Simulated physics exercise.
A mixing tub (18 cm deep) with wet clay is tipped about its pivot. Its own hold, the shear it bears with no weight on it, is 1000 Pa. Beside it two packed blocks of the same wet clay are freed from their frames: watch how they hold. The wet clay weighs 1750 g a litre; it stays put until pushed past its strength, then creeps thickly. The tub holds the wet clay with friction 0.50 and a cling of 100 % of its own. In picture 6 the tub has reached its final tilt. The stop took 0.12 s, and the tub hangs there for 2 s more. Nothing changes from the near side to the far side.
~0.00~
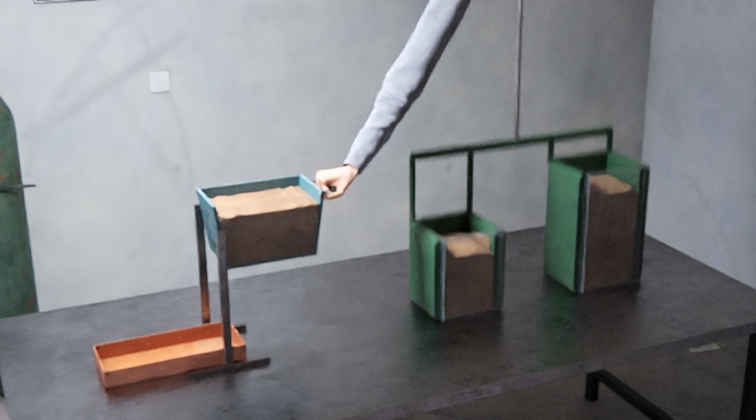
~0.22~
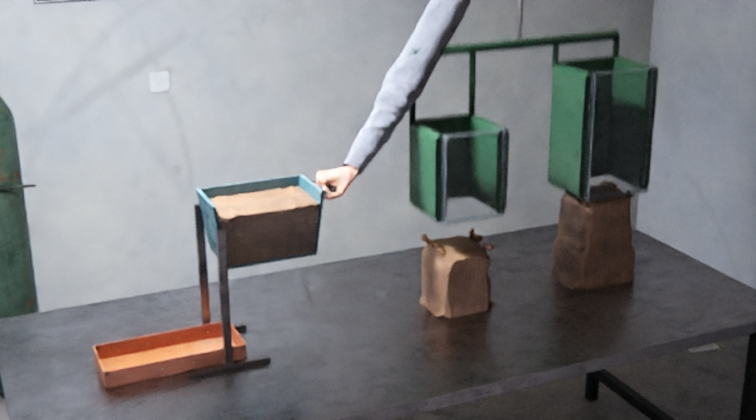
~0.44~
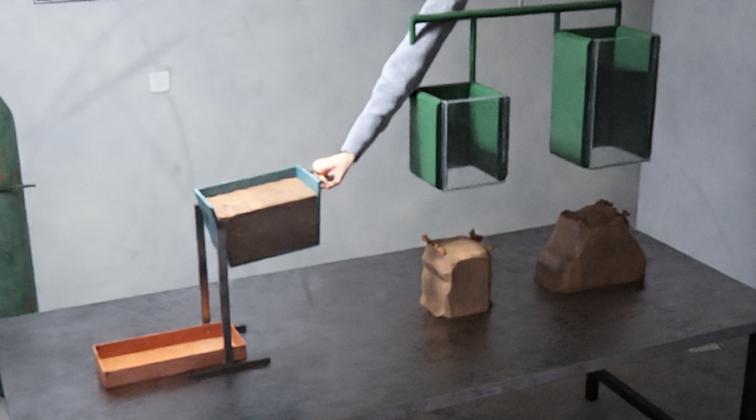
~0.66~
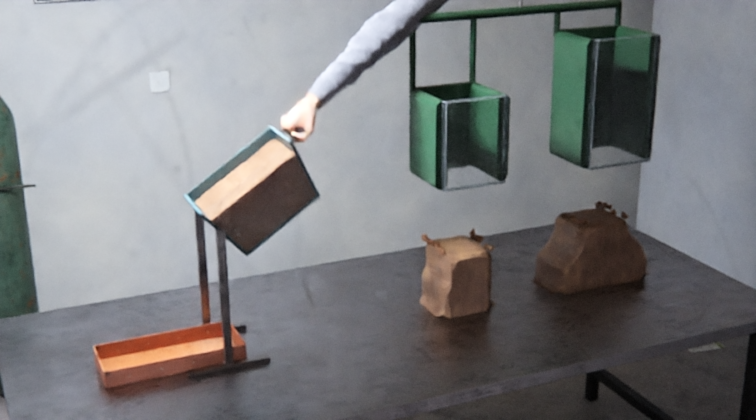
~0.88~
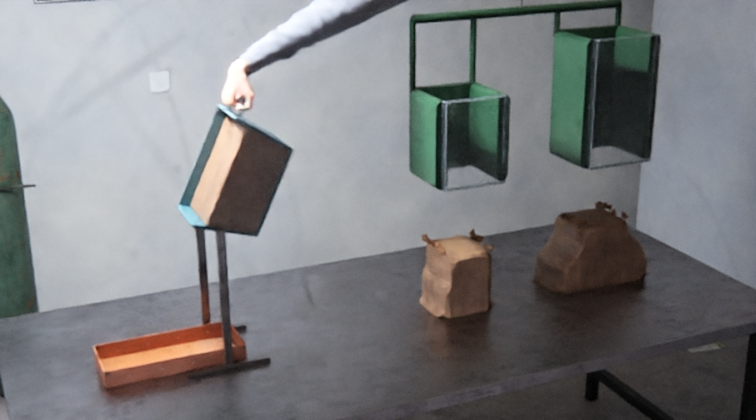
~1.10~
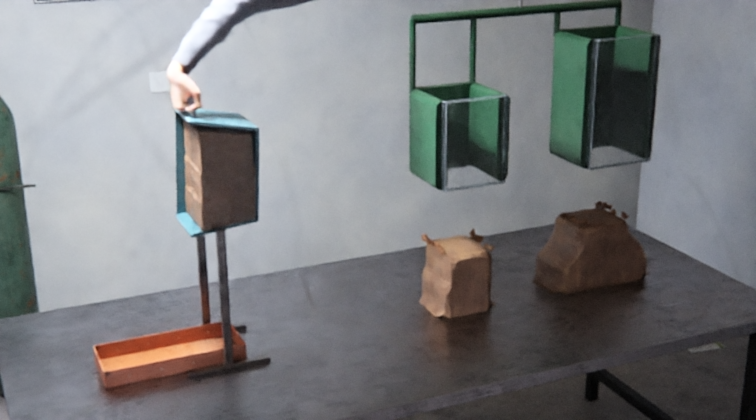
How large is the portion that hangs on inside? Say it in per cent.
Close to 38 per cent.
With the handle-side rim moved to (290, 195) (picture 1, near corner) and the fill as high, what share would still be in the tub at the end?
It would be near 100 %.
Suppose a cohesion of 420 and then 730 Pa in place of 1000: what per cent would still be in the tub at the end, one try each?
In turn about 35 %, 40 %.
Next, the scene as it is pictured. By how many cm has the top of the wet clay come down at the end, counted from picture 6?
Some 14 cm.
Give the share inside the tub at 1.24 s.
Some 100 per cent.
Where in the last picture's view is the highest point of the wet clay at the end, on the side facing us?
Near (236, 177).
After 1.24 s, the tub is at 87 degrees and holds 100 %.
After 1.41 s, the tub is at 87 degrees and holds 80 %.
After 1.58 s, the tub is at 87 degrees and holds 55 %.
After 1.75 s, the tub is at 87 degrees and holds 38 %.
After 3.10 s, the tub is at 87 degrees and holds 38 %.
